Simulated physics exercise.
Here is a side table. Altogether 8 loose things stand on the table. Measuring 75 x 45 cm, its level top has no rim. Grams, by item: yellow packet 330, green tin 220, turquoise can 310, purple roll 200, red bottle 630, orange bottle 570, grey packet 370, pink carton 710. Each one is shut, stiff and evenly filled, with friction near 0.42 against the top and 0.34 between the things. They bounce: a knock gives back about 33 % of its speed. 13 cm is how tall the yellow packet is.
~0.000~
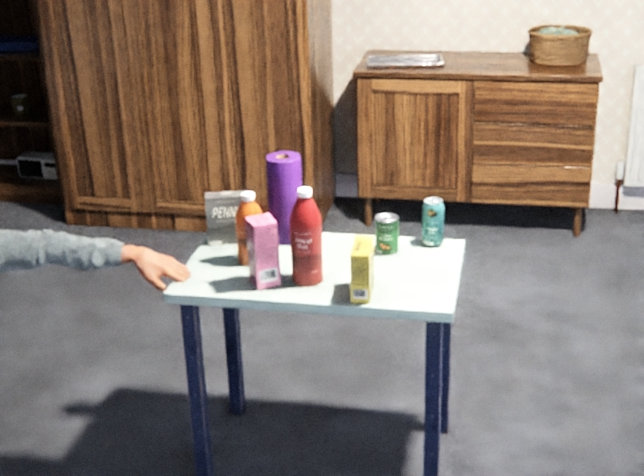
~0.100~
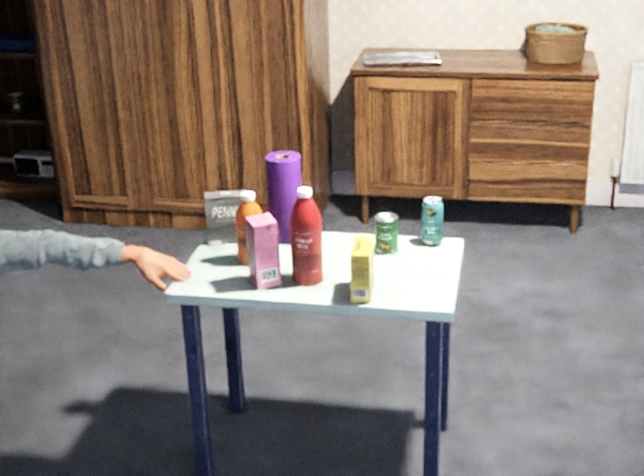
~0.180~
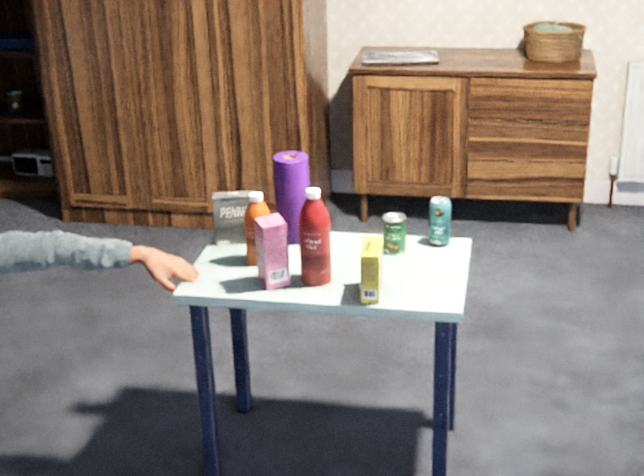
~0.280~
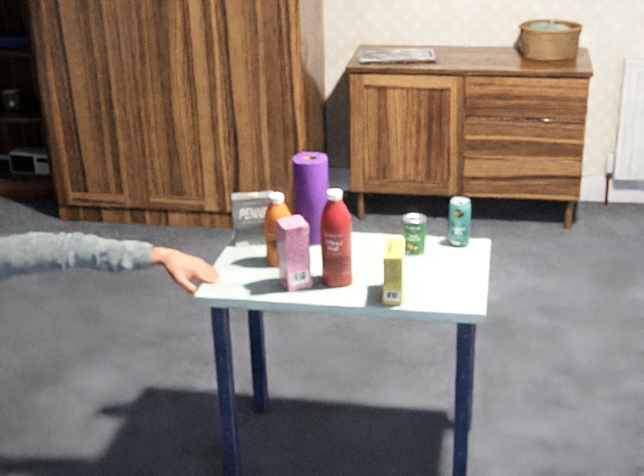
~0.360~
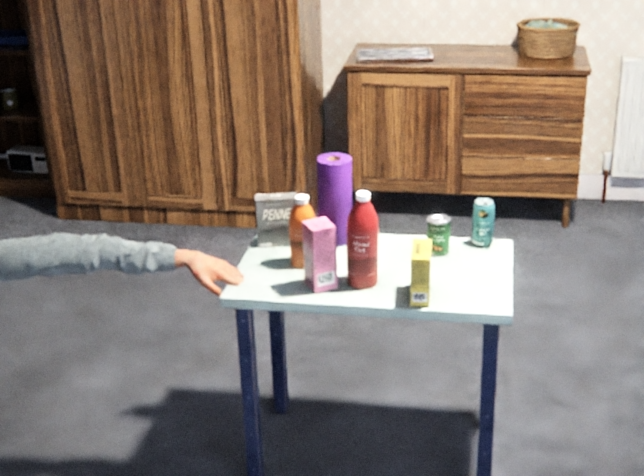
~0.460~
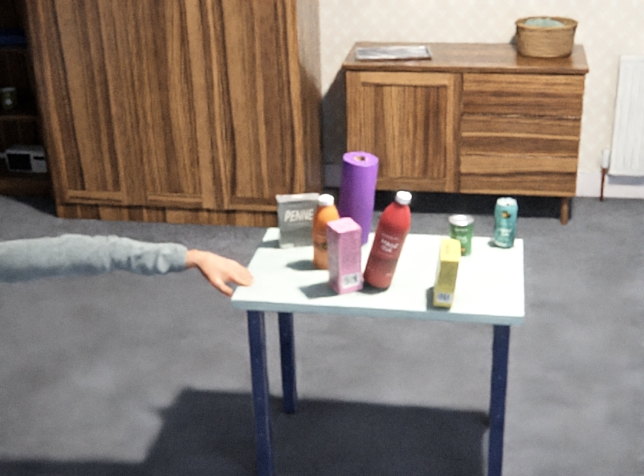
A hand pushing a side table of groceries to the right, the red bottle and purple roll leaning left of upright bases.
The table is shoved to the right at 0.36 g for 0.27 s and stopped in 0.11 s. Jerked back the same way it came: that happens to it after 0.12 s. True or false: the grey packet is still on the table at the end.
True.
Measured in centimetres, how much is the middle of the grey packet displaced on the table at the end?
Net distance near 0 cm.
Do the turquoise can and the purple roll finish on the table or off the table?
At the end the turquoise can stays inside the limits and the purple roll winds up past the limits.
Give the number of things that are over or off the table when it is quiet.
That makes 4.
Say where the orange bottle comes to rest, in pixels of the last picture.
About (295, 251).
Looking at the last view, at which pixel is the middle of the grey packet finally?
About (226, 218).
By 0.66 s, table 16 cm from its start; grey packet 6 cm from its spot near (300, 221); red bottle tilted 71°; yellow packet on its side.
By 0.86 s, table 3 cm from its start; grey packet 6 cm from its spot near (253, 219); yellow packet on its side; purple roll on its side.
By 1.06 s, purple roll now off the table; yellow packet on its side; red bottle tilted 75°.
By 1.76 s, yellow packet on its side; red bottle on its side; orange bottle on its side.
When it is over (4.4 s), off the table, purple roll; lying over on the table, yellow packet, red bottle and orange bottle; not toppled but over 5 cm from the start, green tin; the other 3 within 5 cm of the start. In the last view, grey packet near (226, 218).
